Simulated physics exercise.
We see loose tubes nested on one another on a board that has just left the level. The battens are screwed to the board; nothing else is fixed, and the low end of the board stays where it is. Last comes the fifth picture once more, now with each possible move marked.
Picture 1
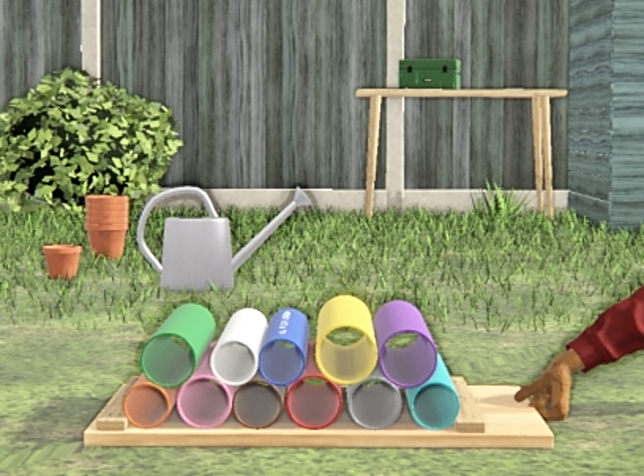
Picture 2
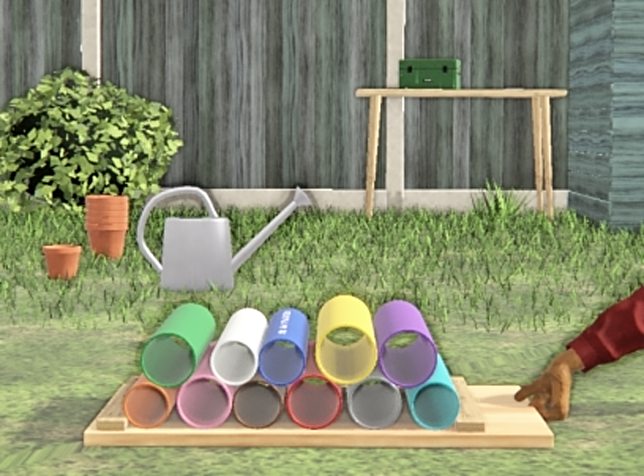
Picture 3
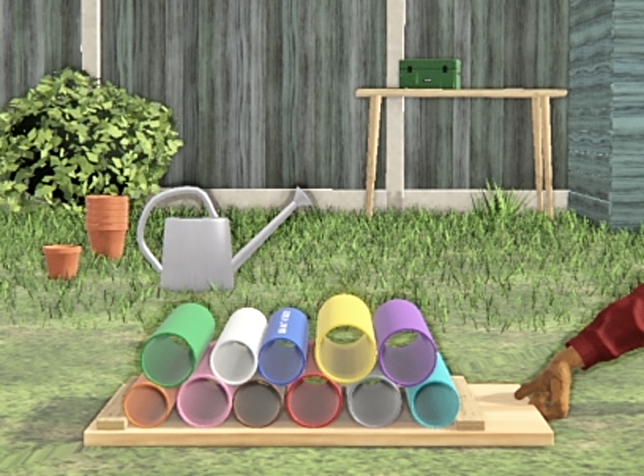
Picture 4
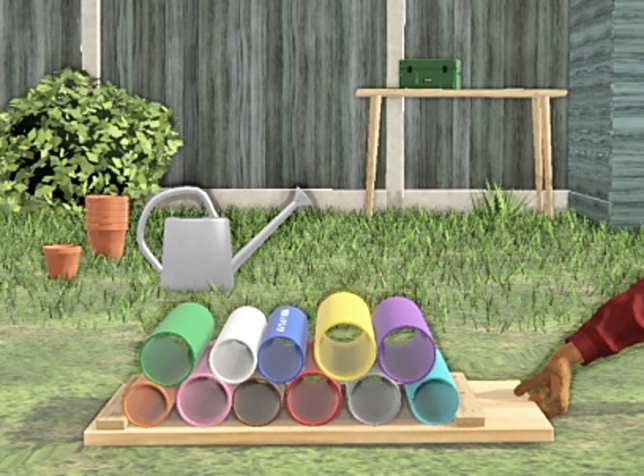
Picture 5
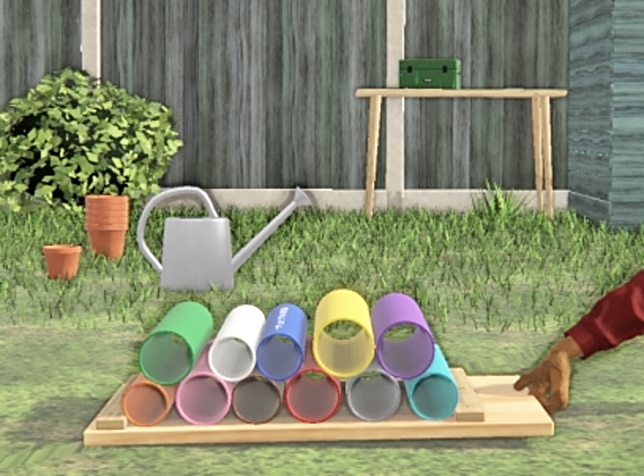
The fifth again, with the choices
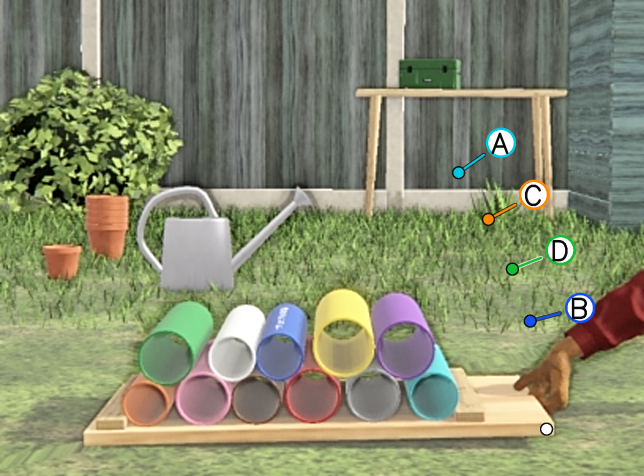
The video shows a hand at the right end of a wooden board holding two rows of colourful tubes on grass. The hand and board barely move, while the upper tubes shift very slightly left and the lower row appears still.
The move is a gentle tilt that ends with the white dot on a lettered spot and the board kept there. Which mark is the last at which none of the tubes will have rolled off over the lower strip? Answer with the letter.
It can be raised to B.
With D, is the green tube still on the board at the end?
No.
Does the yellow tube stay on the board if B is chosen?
Yes.
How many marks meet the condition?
One of them.
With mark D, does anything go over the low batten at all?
At D: Yes.
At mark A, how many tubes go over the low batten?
With A, eleven.
On the marked copy, A at (458, 173); B at (530, 321); C at (489, 220); D at (512, 269); the white dot at (546, 429).
Taking B. A third of the way, board at 12°.
Two thirds of the way, board at 15°.
When it is over, board at 15°, none over the low batten.
As for the rest, A eleven over the low batten; C eleven over the low batten; D one over the low batten (green).
